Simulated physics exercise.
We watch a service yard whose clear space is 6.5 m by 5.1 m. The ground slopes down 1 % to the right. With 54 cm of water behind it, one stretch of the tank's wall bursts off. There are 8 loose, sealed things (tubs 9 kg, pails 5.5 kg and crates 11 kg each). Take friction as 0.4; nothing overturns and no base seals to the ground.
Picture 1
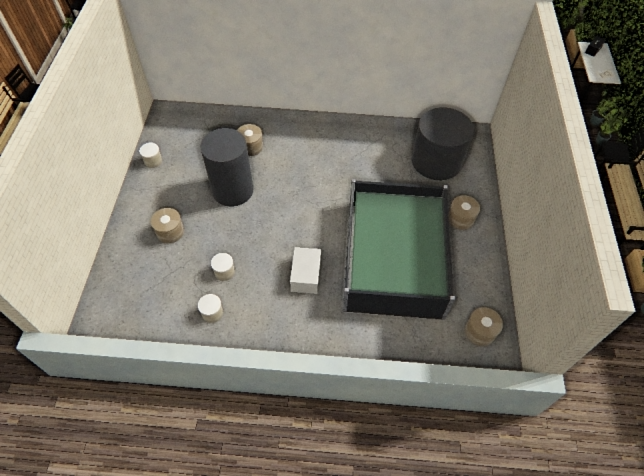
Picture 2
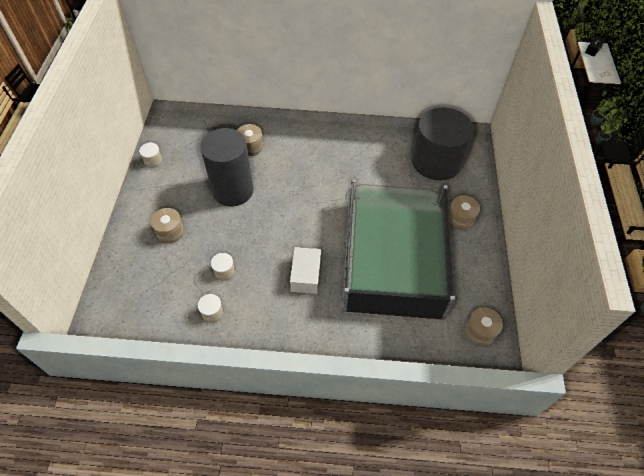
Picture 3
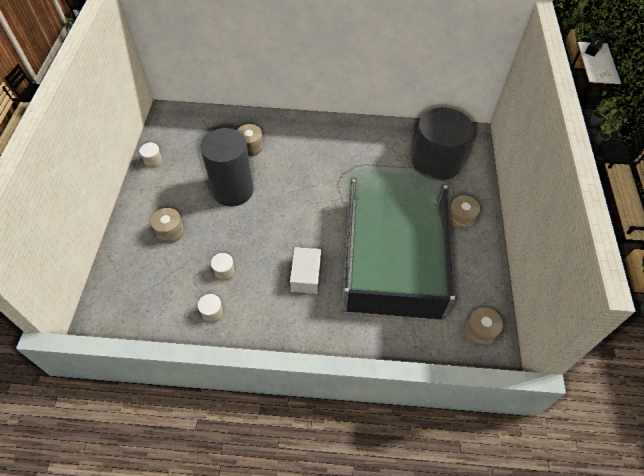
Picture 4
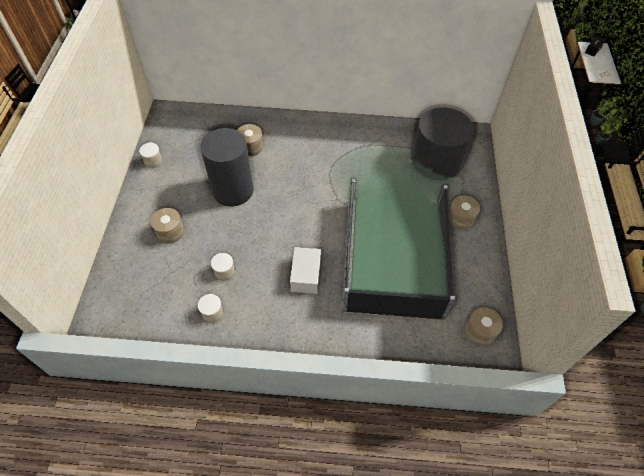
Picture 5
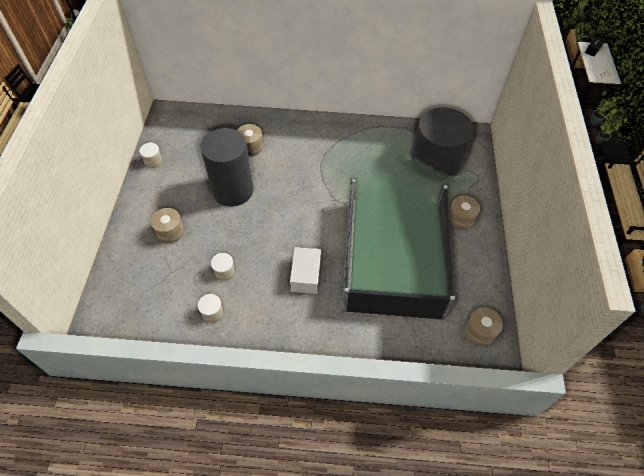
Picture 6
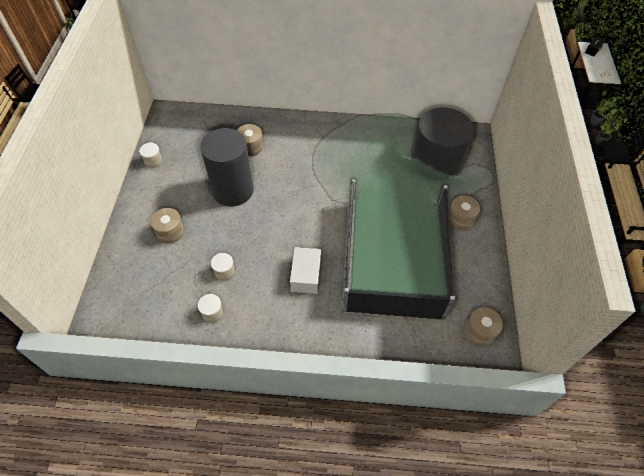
To begin with, green water fills a dark-walled tank inside a walled yard scattered with dark cylinders, small round objects and a pale box. The tank's far wall gives way, and water spreads out behind it in a widening, thinning sheet, passing around the nearby dark cylinder while the objects stay put.
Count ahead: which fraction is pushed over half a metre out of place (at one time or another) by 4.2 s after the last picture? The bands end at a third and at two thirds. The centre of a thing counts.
It is one to two thirds.
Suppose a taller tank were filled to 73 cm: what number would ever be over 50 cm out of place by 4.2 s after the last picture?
In that case 5 of them.
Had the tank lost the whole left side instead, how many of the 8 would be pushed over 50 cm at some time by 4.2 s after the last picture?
In that case 6 of them.
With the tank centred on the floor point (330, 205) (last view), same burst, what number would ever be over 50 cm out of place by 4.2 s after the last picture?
Then 4.
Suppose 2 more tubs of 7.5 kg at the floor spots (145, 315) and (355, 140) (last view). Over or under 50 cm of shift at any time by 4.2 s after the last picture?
In that order: Less, more.
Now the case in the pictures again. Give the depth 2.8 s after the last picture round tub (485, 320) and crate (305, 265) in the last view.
Roughly 3 and 0 cm.
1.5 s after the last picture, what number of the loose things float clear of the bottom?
0 of them.
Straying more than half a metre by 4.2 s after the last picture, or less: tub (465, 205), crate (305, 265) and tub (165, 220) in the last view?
In turn: More, under, short of it.
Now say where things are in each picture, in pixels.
A tub at (249, 133) rests on the ground; a tub at (486, 322) rests on the ground; 2.6 m2 under water; 0 of 8 have shifted, in the first frame.
A tub at (249, 133), on the bottom; a tub at (486, 322) rests on the ground; 3.3 m2 under water; 0 of 8 have shifted, in the second frame.
A tub at (249, 133), on the bottom; a tub at (486, 322) rests on the ground; water covers 4.1 m2; 0 of 8 have shifted, in the third frame.
A tub at (249, 133) rests on the ground; a tub at (486, 322), on the bottom; 4.9 m2 under water; 0 of 8 have shifted, in the fourth frame.
A tub at (249, 133) rests on the ground; a tub at (486, 322), on the bottom; water covers 5.8 m2; 0 of 8 have shifted, in the fifth frame.
A tub at (249, 133), on the bottom; a tub at (486, 322) rests on the ground; 6.8 m2 under water; 0 of 8 have shifted, in the sixth frame.
Then, 0.4 s after the last picture 0 of 8 are over 50 cm from their spots; 0 afloat.
Then, 1.5 s after the last picture 0 of 8 are over 50 cm from their spots; 0 afloat.
Then, 2.8 s after the last picture 1 of 8 are over 50 cm from their spots; 0 afloat.
Then, 4.2 s after the last picture 3 of 8 are over 50 cm from their spots, and 3 have been at some point; 1 afloat.
